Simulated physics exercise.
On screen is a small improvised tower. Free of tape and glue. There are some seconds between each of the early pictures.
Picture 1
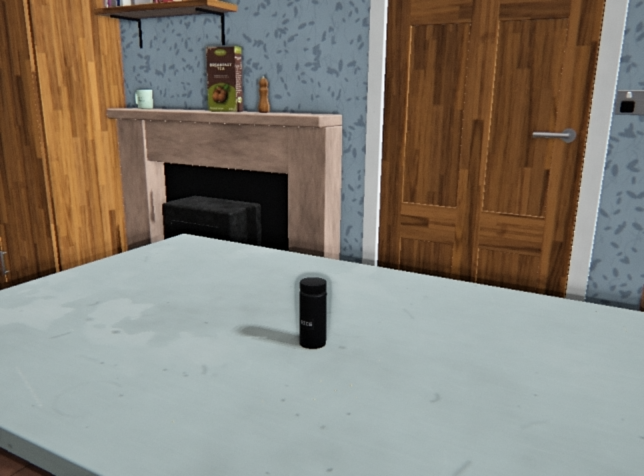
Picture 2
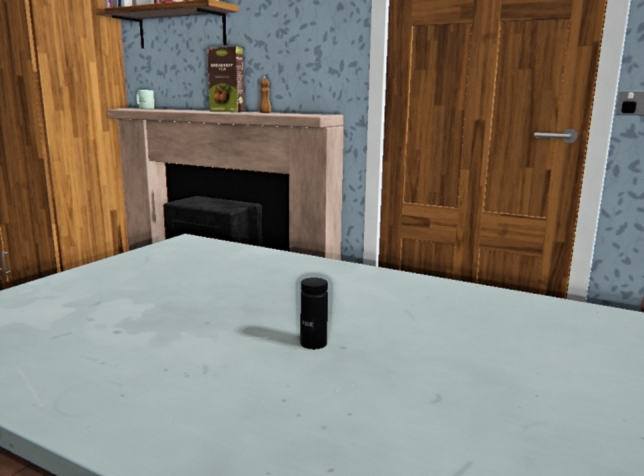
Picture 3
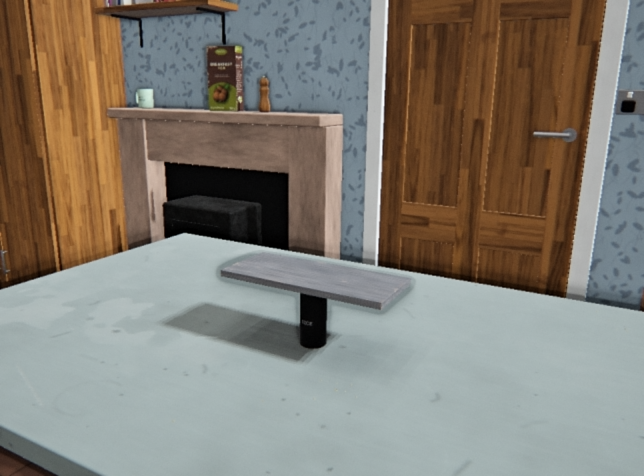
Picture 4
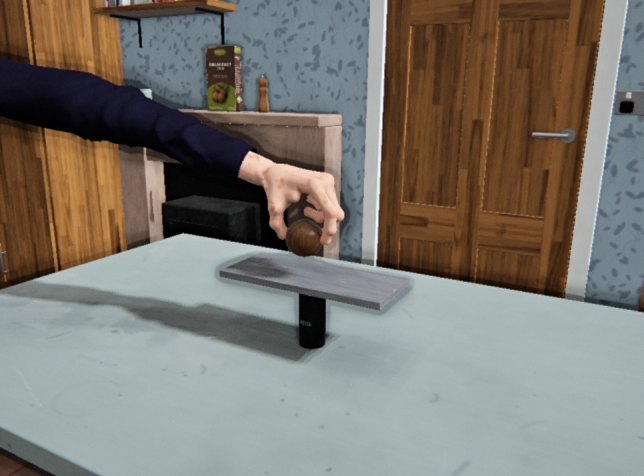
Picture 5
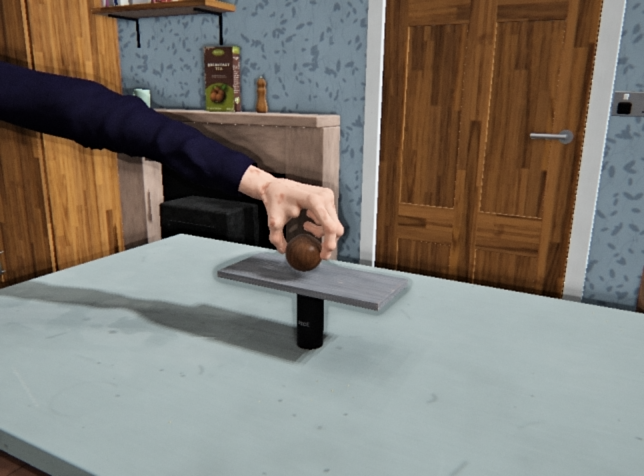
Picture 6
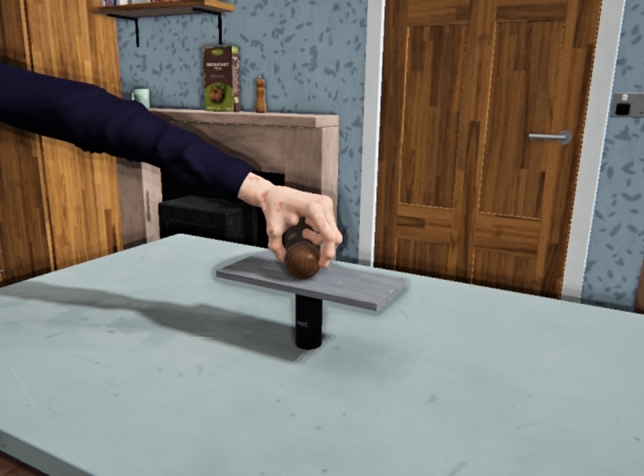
On a pale tabletop, a grey board appears across a black shaker, then a hand lowers a brown onion onto the board.
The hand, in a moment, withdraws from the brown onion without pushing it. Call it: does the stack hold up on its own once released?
Holds up.
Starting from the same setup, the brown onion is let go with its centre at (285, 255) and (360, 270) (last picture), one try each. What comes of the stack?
Stands firm, then topples.
Then, 0.20 s past the last view, nothing moves.
Then, 0.40 s past the last view, brown onion resting near (303, 261).
Finally, all 3 still in place. Final places as the last picture's camera would see them, brown onion near (303, 261). The stack keeps its balance.
